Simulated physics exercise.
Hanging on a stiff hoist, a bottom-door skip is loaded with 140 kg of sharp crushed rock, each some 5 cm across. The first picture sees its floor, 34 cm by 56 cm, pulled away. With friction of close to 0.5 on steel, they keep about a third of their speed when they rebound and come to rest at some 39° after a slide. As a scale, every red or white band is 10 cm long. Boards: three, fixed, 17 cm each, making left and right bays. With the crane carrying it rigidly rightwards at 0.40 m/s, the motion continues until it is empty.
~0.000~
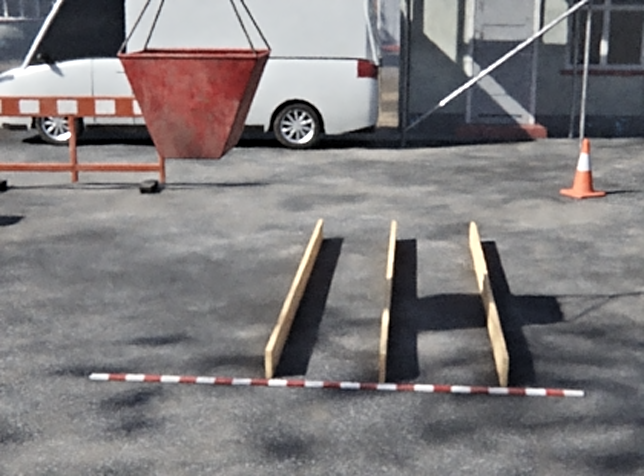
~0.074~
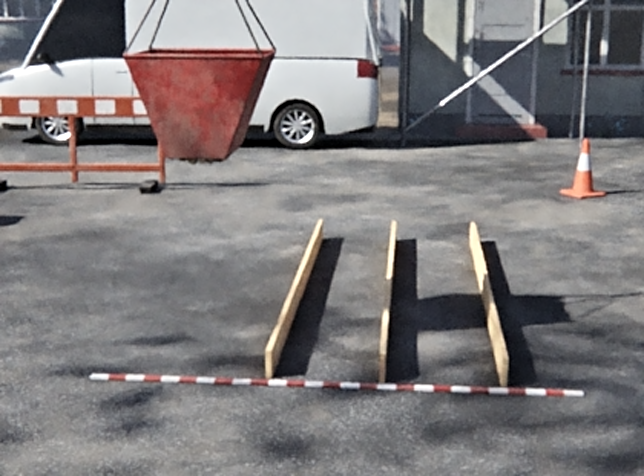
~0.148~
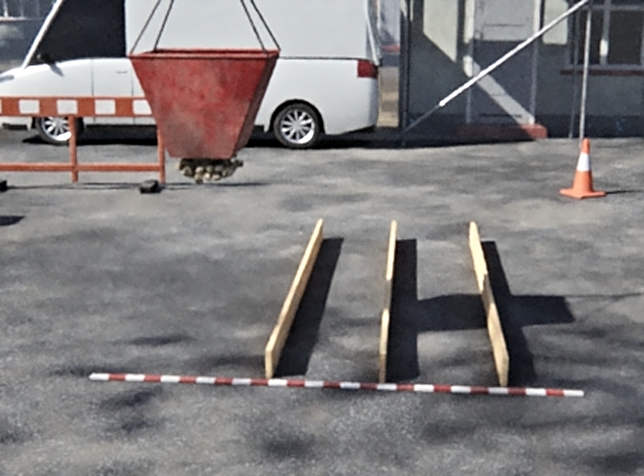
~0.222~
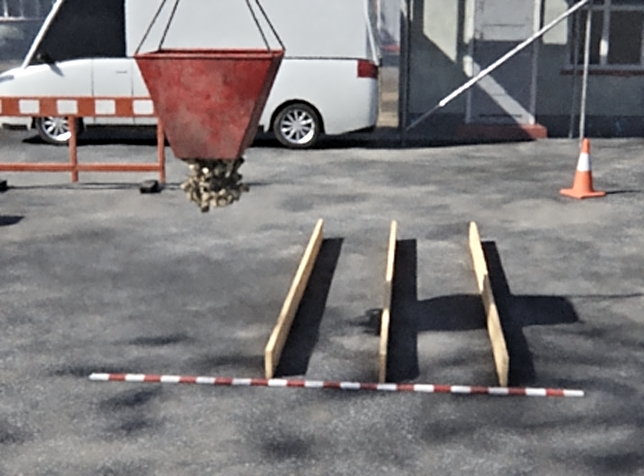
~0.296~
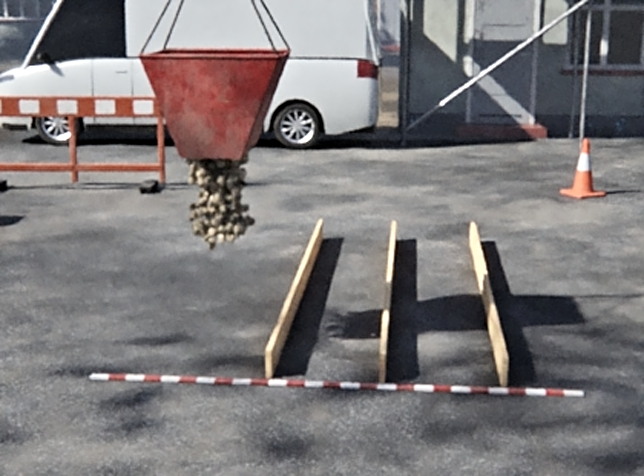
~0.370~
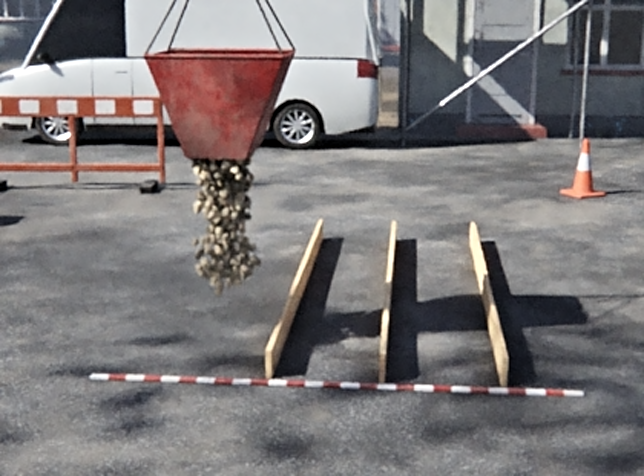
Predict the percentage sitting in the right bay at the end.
0 per cent, roughly.
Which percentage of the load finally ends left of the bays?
Around 95 percent, give or take.
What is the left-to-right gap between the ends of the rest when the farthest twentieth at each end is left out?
Some 80 cm left to right.
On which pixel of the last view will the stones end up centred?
Centre at rest: Roughly (244, 332).
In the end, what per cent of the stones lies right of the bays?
Roughly 0 in every hundred.
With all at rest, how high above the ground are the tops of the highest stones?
About 24 cm above the ground.
After 0.7 s, 0 % in the bottom-door skip, 100 % falling or lying left of the bays; the stones farthest right are at (278, 305).
After 1.1 s, 0 % in the bottom-door skip, 93 % falling or lying left of the bays, 7 % falling or lying in the left bay; the stones farthest right are at (349, 334).
After 1.7 s, 0 % in the bottom-door skip, 93 % falling or lying left of the bays, 7 % falling or lying in the left bay; the stones farthest right are at (377, 337).
After 2.6 s, 0 % in the bottom-door skip, 93 % falling or lying left of the bays, 7 % falling or lying in the left bay; the stones farthest right are at (377, 337).
After 4.5 s, 0 % in the bottom-door skip, 93 % left of the bays, 7 % in the left bay; the stones farthest right are at (377, 337).
